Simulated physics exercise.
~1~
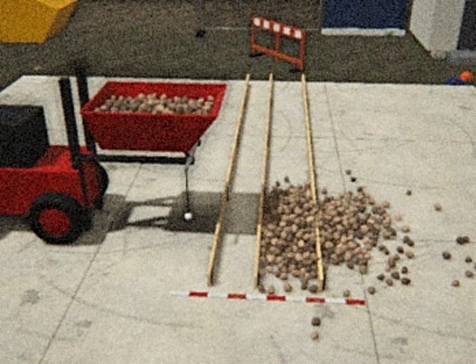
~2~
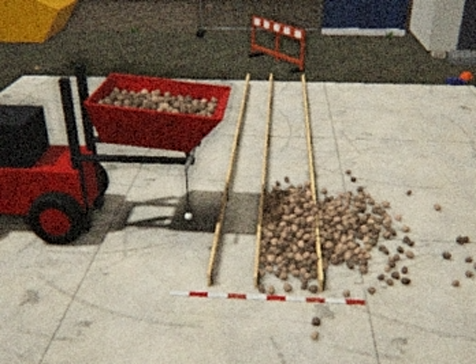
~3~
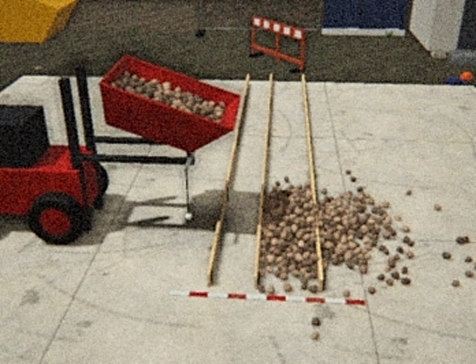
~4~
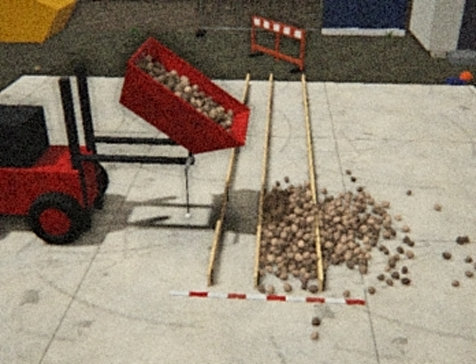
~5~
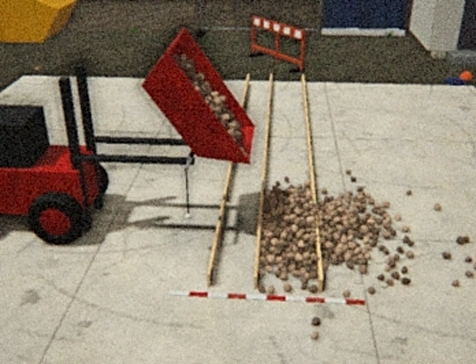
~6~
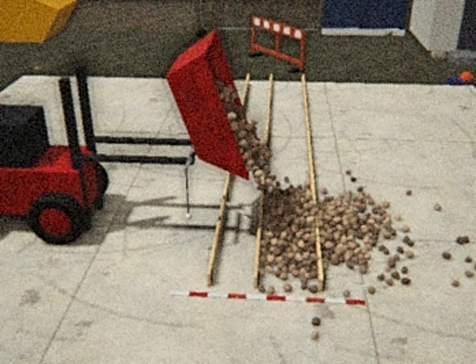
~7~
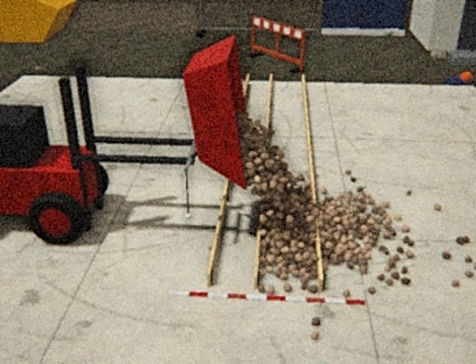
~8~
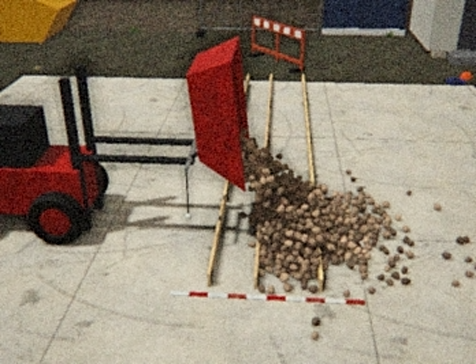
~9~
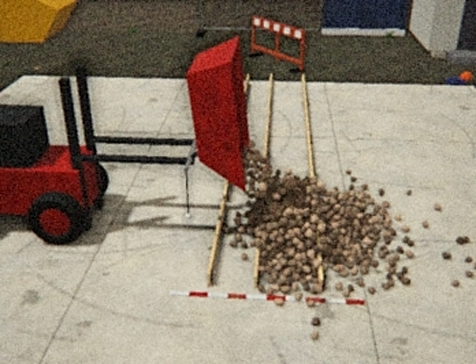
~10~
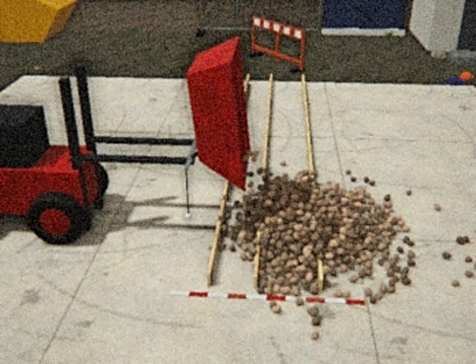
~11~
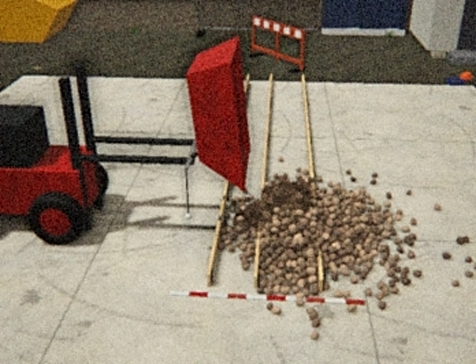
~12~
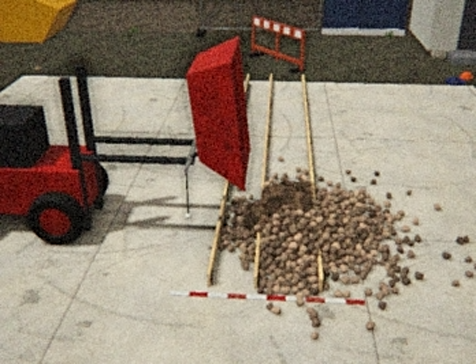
In the video, a red forklift raises one end of its stone-filled red skip until it stands nearly upright, pouring round brown stones onto an existing pile across wooden boards to its right. The stones spread and settle into a broader heap, while the emptied skip stays tipped.
